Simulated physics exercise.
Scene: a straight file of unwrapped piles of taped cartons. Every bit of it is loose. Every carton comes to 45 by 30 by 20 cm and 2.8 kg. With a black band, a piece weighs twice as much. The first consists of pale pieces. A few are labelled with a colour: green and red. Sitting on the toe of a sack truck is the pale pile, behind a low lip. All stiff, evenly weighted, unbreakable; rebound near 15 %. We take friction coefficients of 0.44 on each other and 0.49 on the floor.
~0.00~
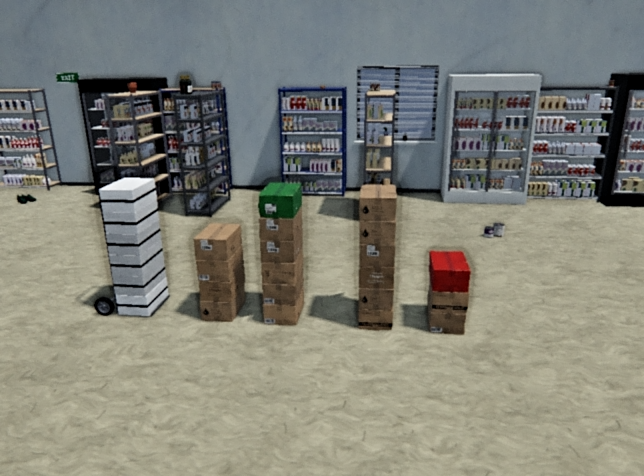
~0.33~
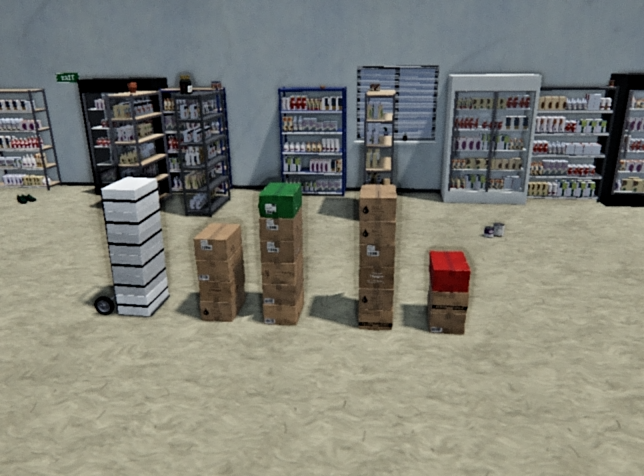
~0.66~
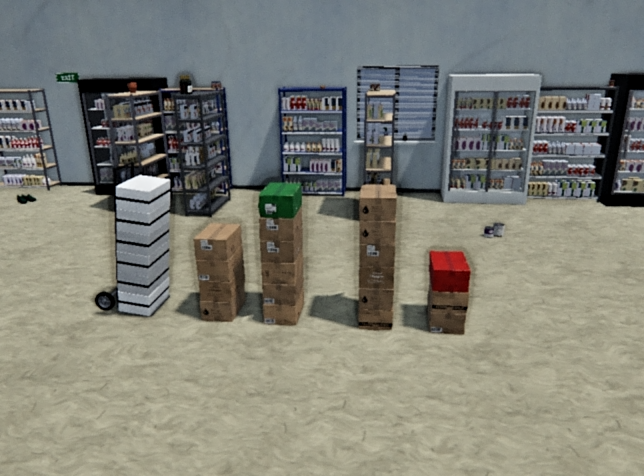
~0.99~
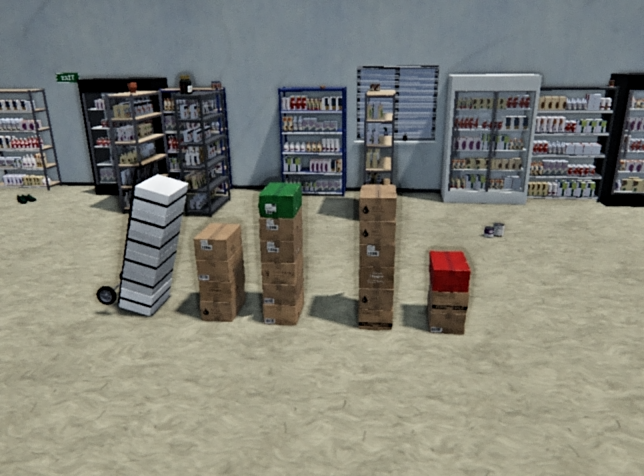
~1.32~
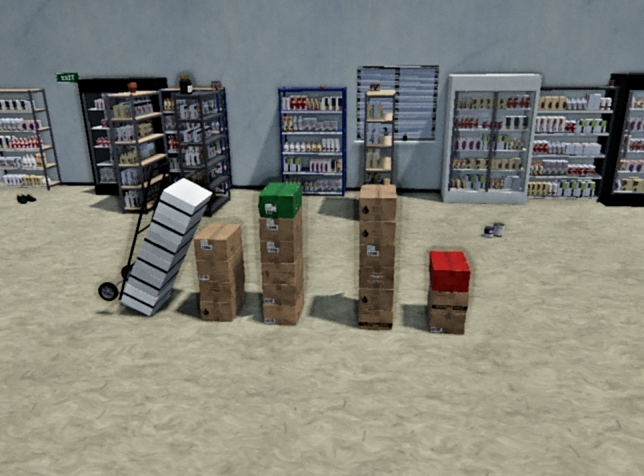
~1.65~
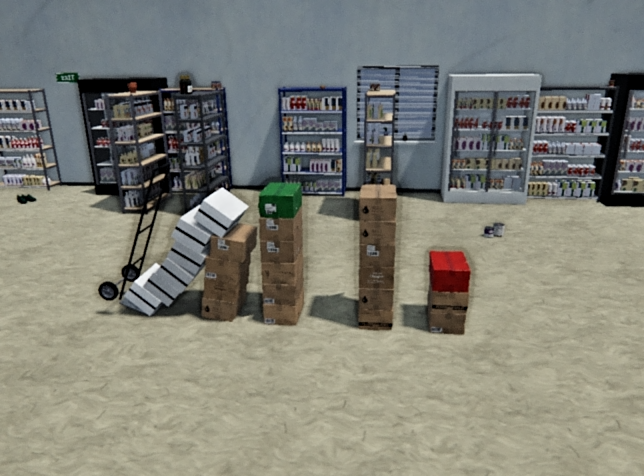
In the video, a sack truck carrying a stack of white boxes tilts forward to the right beside four stacks of brown cartons, and the white boxes lean further, slide away from its frame and press against the nearest brown stack.
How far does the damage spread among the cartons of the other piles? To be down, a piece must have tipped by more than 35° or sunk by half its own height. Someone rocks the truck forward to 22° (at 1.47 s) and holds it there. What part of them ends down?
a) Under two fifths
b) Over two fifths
b.
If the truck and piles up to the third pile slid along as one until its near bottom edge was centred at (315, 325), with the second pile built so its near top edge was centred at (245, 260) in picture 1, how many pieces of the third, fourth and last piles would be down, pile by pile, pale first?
In that case third 0, fourth 0, last 0.
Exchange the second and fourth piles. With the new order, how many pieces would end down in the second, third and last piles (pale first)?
Count of fallen pieces - second: 5; third: 6; last: 1.
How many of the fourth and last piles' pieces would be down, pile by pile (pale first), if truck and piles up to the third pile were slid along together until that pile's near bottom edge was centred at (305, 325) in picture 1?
Pile by pile, fourth 6 and last 3.
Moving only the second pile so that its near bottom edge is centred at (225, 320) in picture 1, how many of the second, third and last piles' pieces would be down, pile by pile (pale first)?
The second pile ends with 3 down, the third with 6, the last with 3.
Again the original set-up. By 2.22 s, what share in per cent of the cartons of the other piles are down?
0 per cent.
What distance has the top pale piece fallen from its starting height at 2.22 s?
Roughly 40 cm.
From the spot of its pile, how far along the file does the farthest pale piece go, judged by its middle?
Something like 120 cm along the file.
Around 2.22 s, 6 of the pale pile down; none of the 19 other cartons down, 10 disturbed; green carton tipped 14°.
Around 3.02 s, 6 of the pale pile down; 10 of the 19 other cartons down; green carton tipped 31°, 31 cm lower; red carton displaced 56 mm.
Finally (4.5 s), 6 of the pale pile down; 15 of the 19 other cartons down; red carton on its side; green carton tipped 43°, 50 cm lower. That is 79 per cent. Seen by the last camera, middles, red carton near (517, 311), green carton near (407, 256).
